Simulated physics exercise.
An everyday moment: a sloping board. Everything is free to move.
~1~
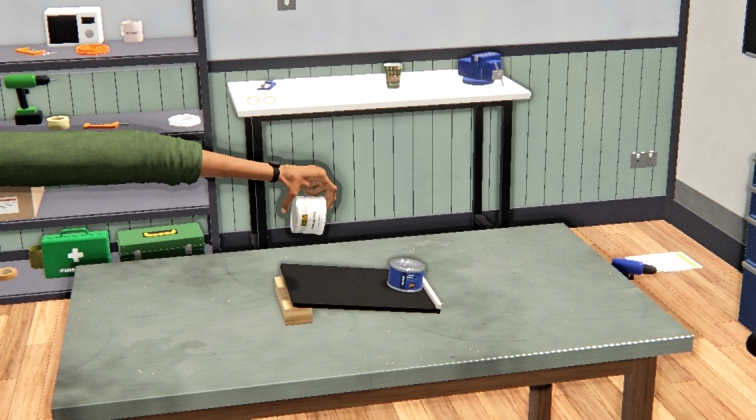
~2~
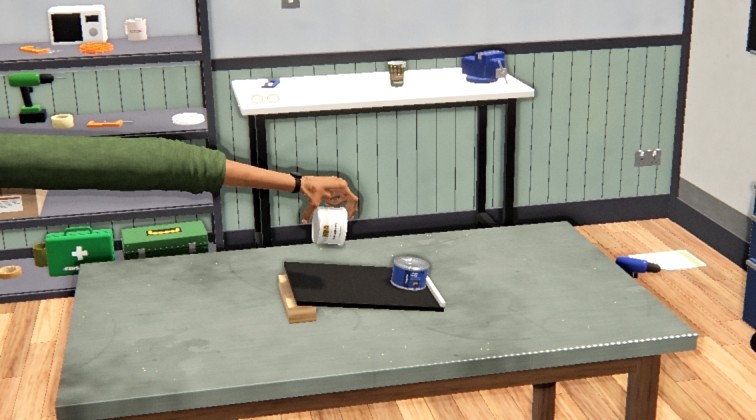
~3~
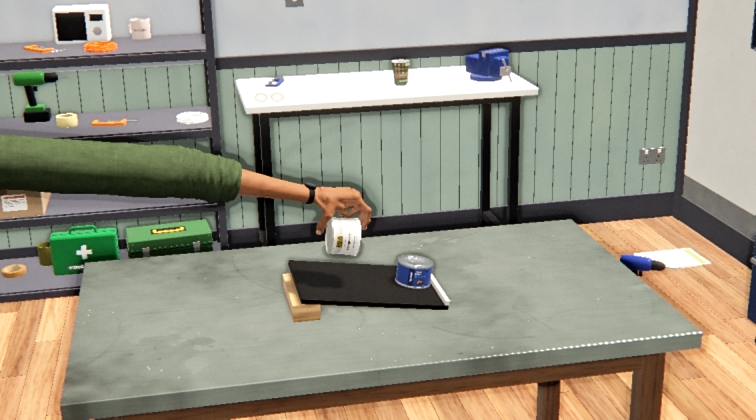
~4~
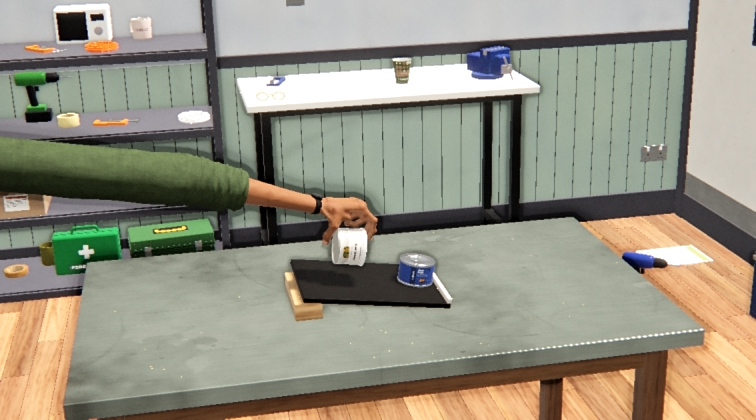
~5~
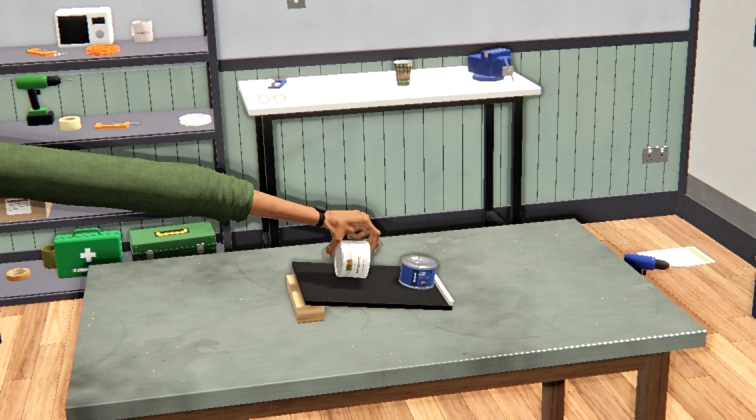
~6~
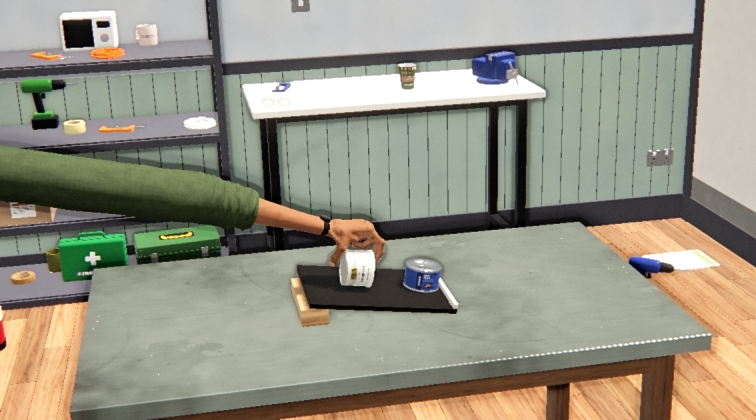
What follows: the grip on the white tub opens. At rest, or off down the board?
The white tub stays where it is put.
Then, 0.20 s on from there, no change.
Then, 0.50 s on from there, white tub resting near (357, 268).
In the end, both unmoved. At the end, from the last picture's camera, white tub near (357, 268). The white tub keeps its place.
